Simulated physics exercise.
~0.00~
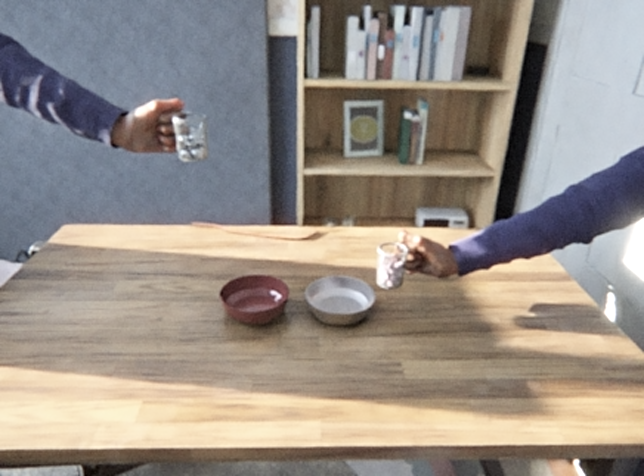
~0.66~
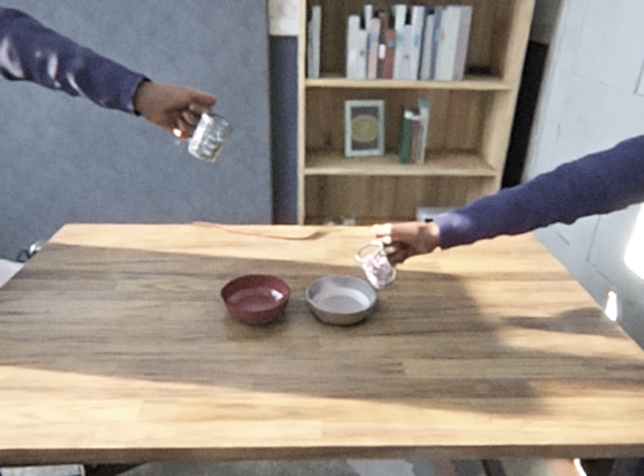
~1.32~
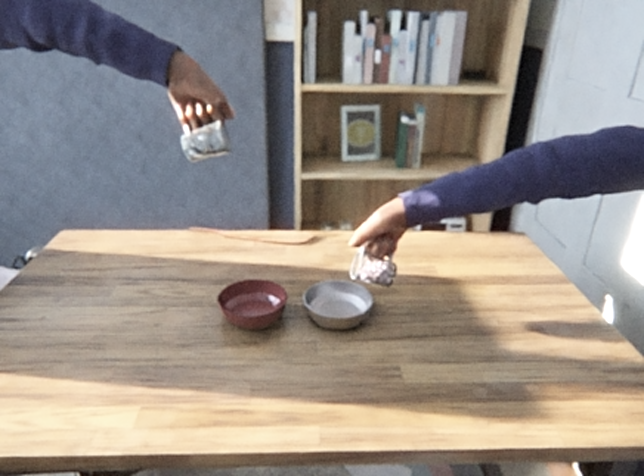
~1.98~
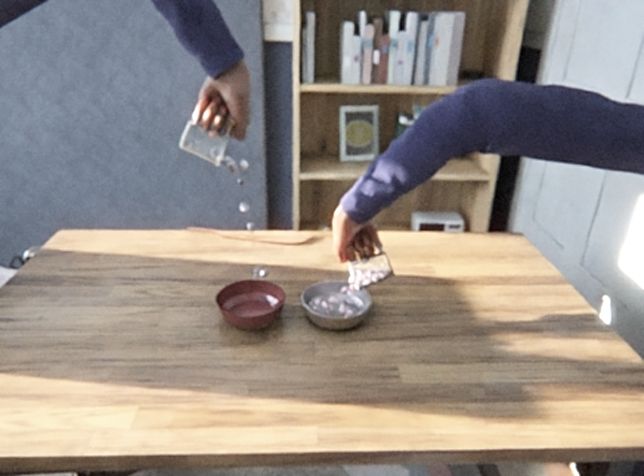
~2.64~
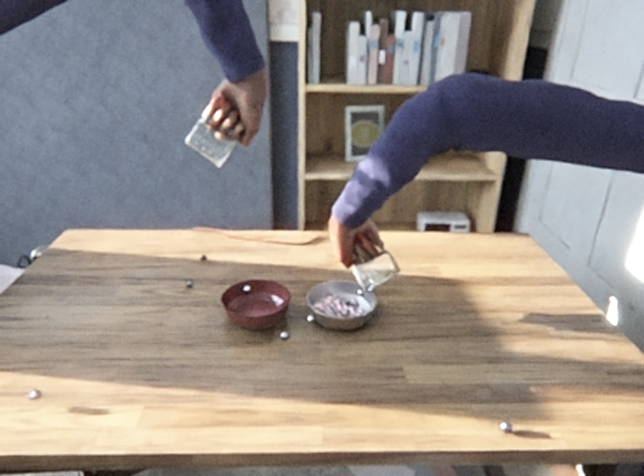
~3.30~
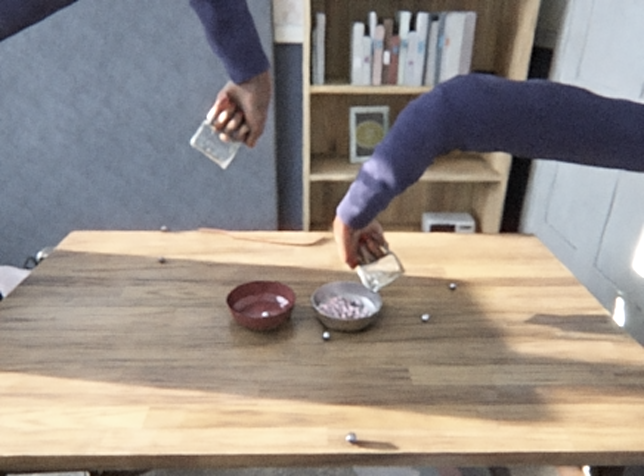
To begin with, two hands in dark blue sleeves hold clear cups of small shiny balls above a wooden table, the left one much higher than the right. Below them sit a dark red dish and, to its right, a grey one. Both hands tilt their cups until they lie on their sides, then keep tipping. Balls drop from the left cup toward the red dish while the right cup empties into the grey dish. Most of the left balls scatter across the table, leaving few in the red dish, while the grey dish holds its whole load beneath the upturned cup.
